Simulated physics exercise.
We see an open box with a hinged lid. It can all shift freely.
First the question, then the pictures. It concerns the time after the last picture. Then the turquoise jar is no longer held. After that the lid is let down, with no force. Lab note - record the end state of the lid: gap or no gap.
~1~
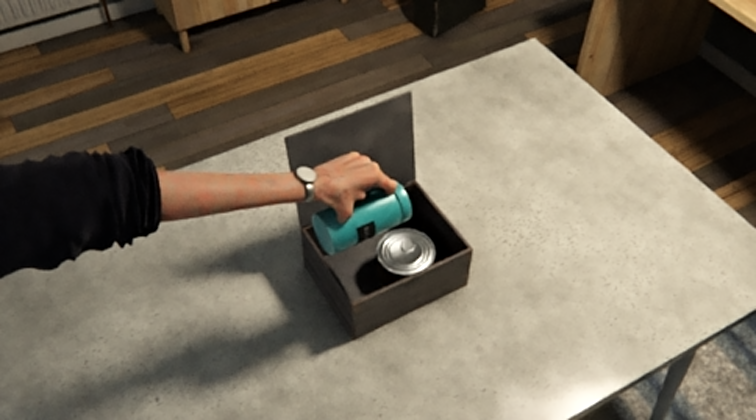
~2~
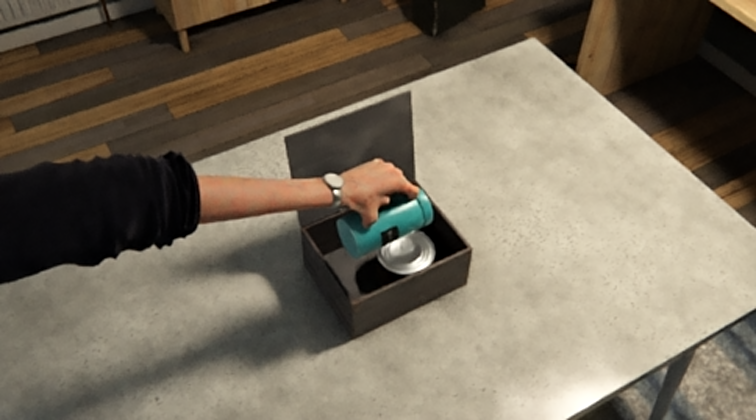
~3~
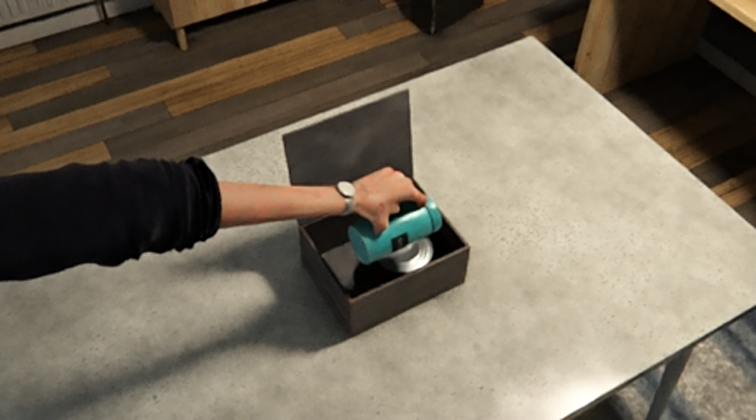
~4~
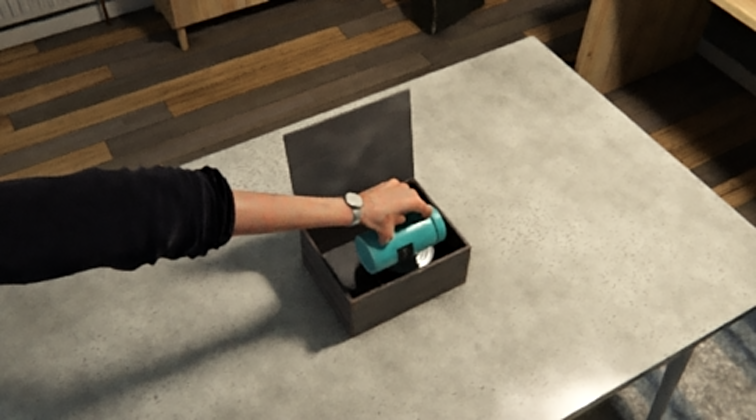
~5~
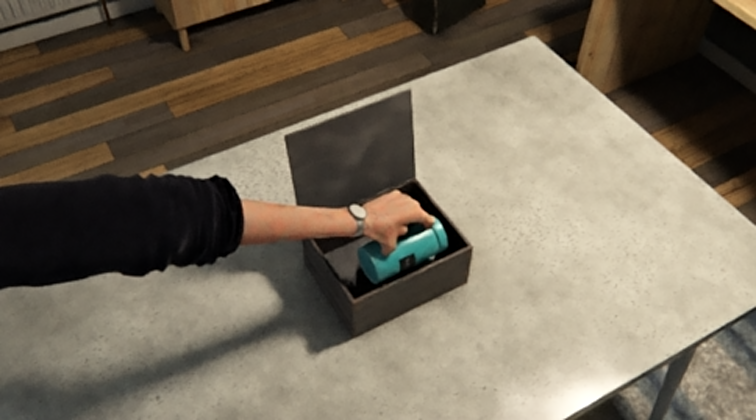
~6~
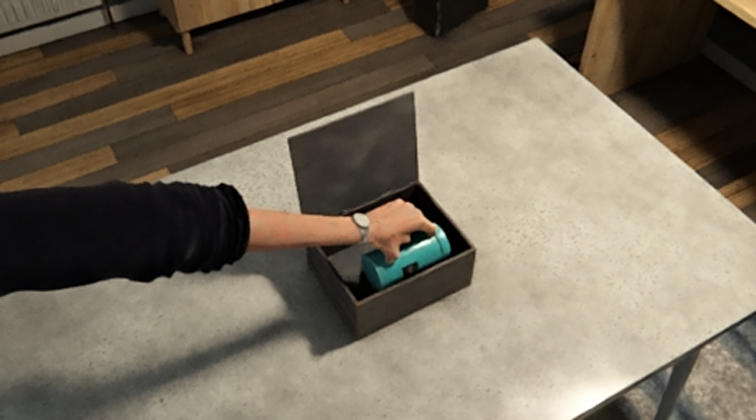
End state: Gap.
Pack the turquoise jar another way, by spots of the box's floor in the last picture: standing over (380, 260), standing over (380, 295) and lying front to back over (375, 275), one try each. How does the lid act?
Lid, try 1: Propped open; try 2: Propped open; try 3: Fully down.
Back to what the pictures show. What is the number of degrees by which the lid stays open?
Some 14°.
Then, 1.20 s past the last view, lid starting down.
Then, 1.60 s past the last view, lid 57° above the rim.
Then, 1.90 s past the last view, lid 27° above the rim.
Finally, lid 13° above the rim; both still in place. Final places as the last picture's camera would see them, turquoise jar near (407, 259).
